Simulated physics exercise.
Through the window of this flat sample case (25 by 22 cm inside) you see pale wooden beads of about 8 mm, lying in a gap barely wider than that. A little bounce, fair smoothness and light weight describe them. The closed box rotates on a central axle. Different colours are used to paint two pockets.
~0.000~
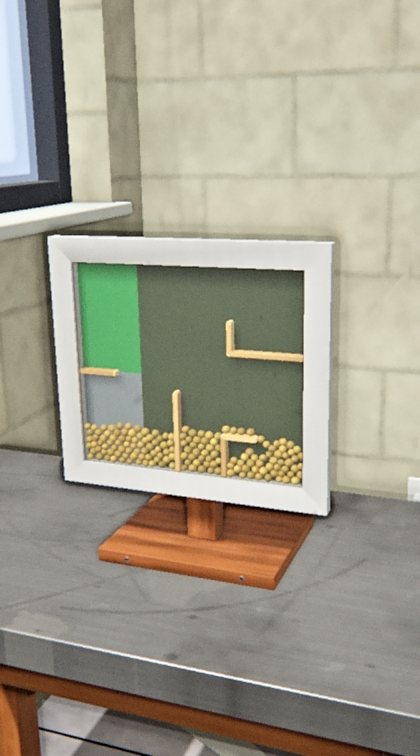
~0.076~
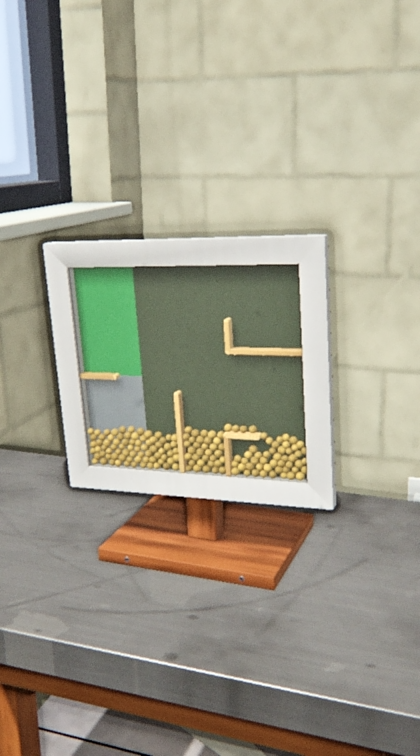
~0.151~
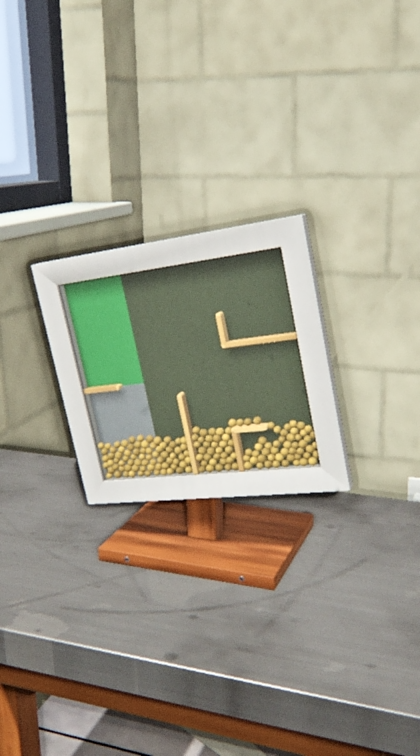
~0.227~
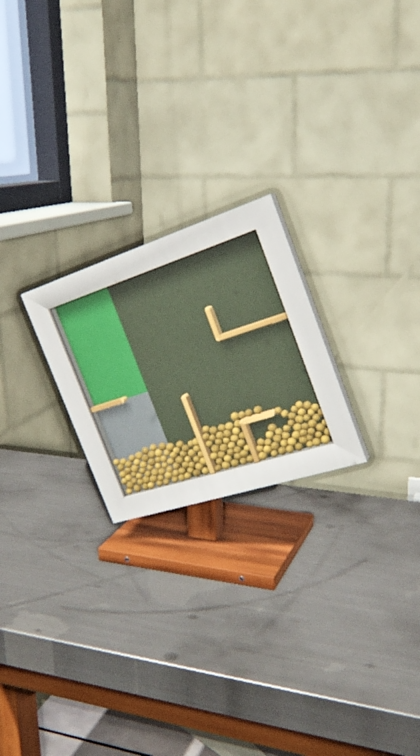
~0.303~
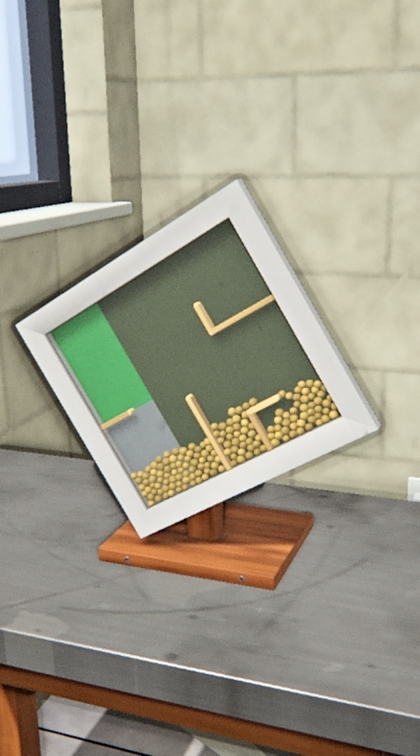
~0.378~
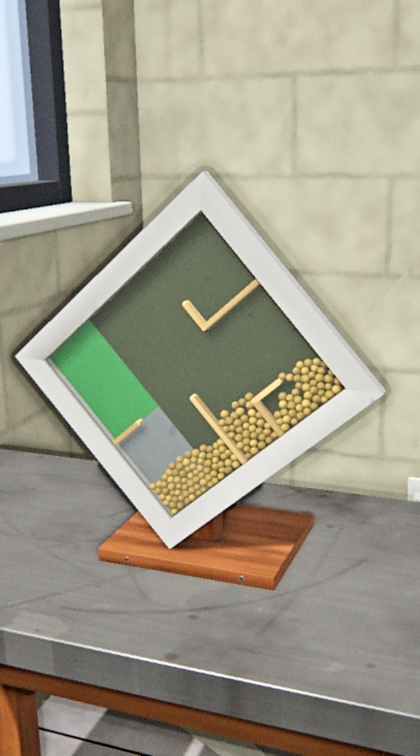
The clip shows a white-framed, windowed case of small pale beads on a wooden stand, with green and grey areas inside; it rotates steadily anticlockwise from level to a steep tilt, while the beads shift slightly among the short walls.
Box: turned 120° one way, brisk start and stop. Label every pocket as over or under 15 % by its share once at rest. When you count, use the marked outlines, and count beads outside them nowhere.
Green pocket over, grey pocket over 15 %.
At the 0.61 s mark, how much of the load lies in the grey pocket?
Close to 35 per cent of the load.
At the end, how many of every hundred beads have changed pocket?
Around 50 percent.
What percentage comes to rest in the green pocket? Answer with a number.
About 35 %.
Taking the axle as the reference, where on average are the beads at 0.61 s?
Roughly 8 centimetres to the right and 4 centimetres below.
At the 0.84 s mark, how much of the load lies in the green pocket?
Around 0 percent.
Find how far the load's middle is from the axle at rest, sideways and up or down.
The middle sits around 5 cm right of it and 6 cm below it.
By 0.61 s, it stands 72° anticlockwise; the beads' middle is 8 cm right of and 4 cm below the centre; grey 35 %.
By 0.84 s, it stands 102° anticlockwise; the beads' middle is 8 cm right of and 1 cm below the centre; grey 45 %.
By 1.04 s, it stands 120° anticlockwise; the beads' middle is 6 cm right of and level with the centre; green 5 %, grey 45 %.
All still by 2.0 s, it stands 120° anticlockwise; green 35 %, grey 45 %, elsewhere 20 %.
